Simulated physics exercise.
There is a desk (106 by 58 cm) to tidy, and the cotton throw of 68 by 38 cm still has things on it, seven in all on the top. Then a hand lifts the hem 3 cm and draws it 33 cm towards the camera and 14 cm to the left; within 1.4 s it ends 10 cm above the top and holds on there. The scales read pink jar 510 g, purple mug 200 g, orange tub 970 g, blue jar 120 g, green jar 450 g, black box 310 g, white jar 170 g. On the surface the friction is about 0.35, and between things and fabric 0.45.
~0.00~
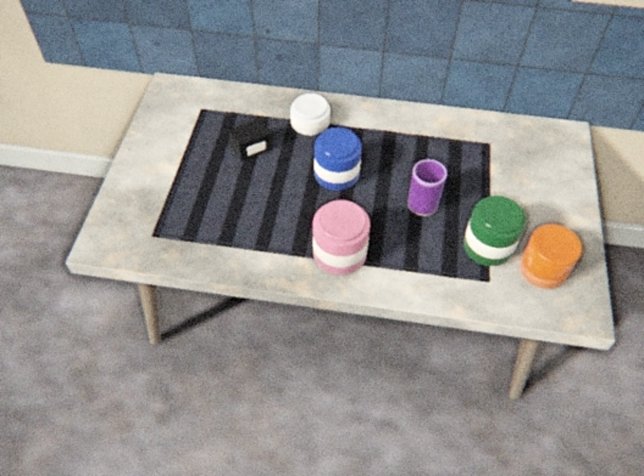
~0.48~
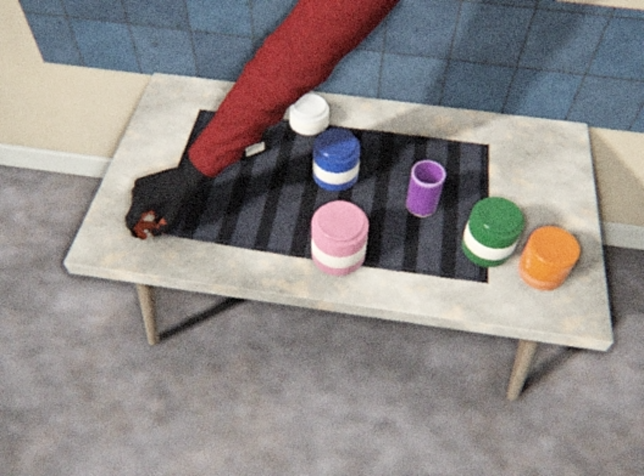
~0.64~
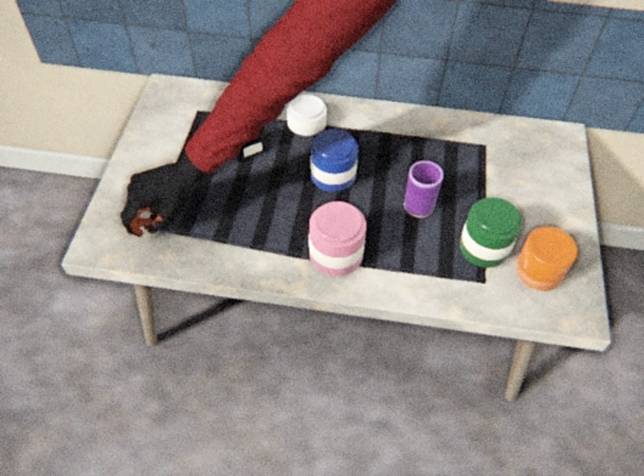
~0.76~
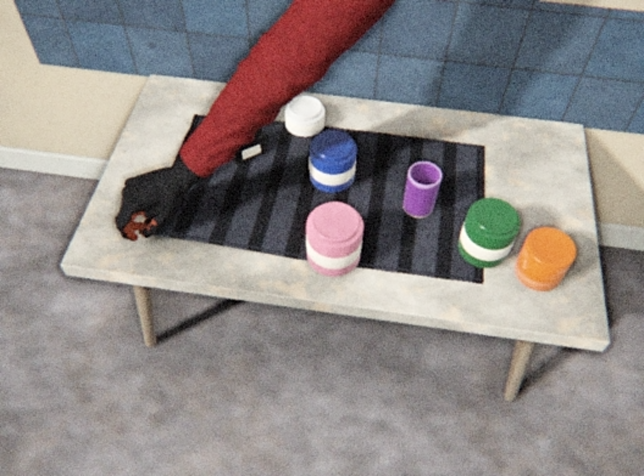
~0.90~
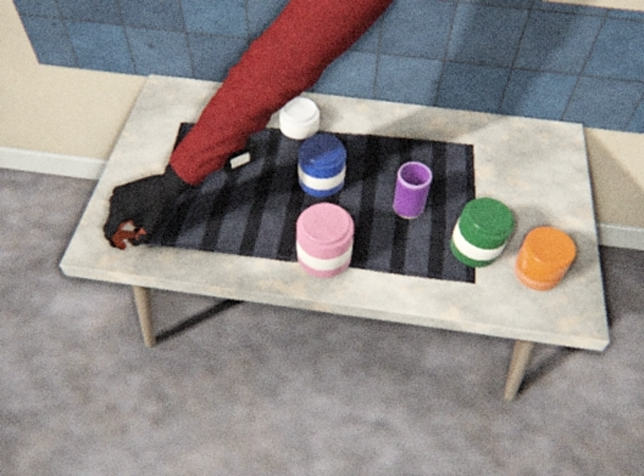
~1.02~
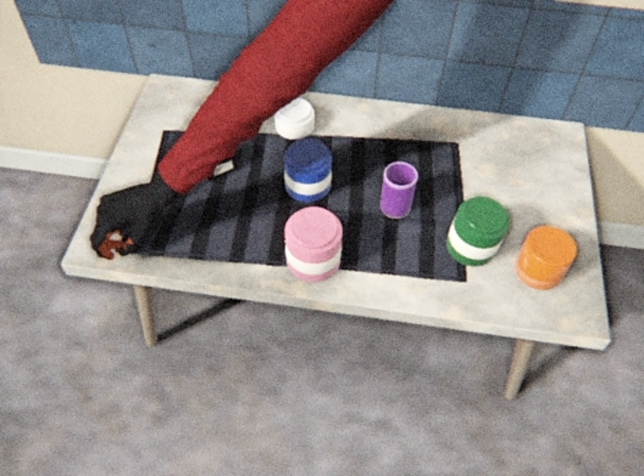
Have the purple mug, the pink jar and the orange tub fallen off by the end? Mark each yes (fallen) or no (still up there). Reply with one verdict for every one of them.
Purple mug: No, pink jar: Yes, orange tub: No.
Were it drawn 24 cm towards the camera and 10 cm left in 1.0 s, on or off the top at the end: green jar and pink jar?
So the green jar does not fall, and the pink jar comes down.
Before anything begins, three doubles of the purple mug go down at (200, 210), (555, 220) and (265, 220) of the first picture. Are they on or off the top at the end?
In order: Comes off; holds on; comes off.
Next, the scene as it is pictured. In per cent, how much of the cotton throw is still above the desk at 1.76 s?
I'd estimate close to 60 per cent.
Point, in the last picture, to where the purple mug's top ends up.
The top ends up close to (275, 221) in the last picture.
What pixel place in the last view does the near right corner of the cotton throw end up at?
Look around (380, 311) in the last picture - that's where it comes to rest.
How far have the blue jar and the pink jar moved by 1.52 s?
Blue jar 25 cm, pink jar 20 cm.
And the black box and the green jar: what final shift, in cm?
Well, the black box ends up off the top, and the green jar moves 2 cm.
After 1.3 s, 95 % of the cotton throw is still over the top; purple mug 13 cm off its start, pink jar 12 cm off its start, black box 20 cm off its start.
After 1.5 s, 80 % of the cotton throw is still over the top; purple mug 22 cm off its start, pink jar 20 cm off its start, black box 31 cm off its start.
After 1.8 s, 60 % of the cotton throw is still over the top; pink jar over the edge, purple mug 28 cm off its start at (291, 210), black box 41 cm off its start at (82, 235).
After 2.0 s, 55 % of the cotton throw is still over the top; pink jar over the edge, purple mug 31 cm off its start, black box 46 cm off its start.
After 3.6 s, 50 % of the cotton throw is still over the top; pink jar over the edge, purple mug 32 cm off its start at (275, 221), orange tub 0 cm off its start at (552, 245), black box over the edge.
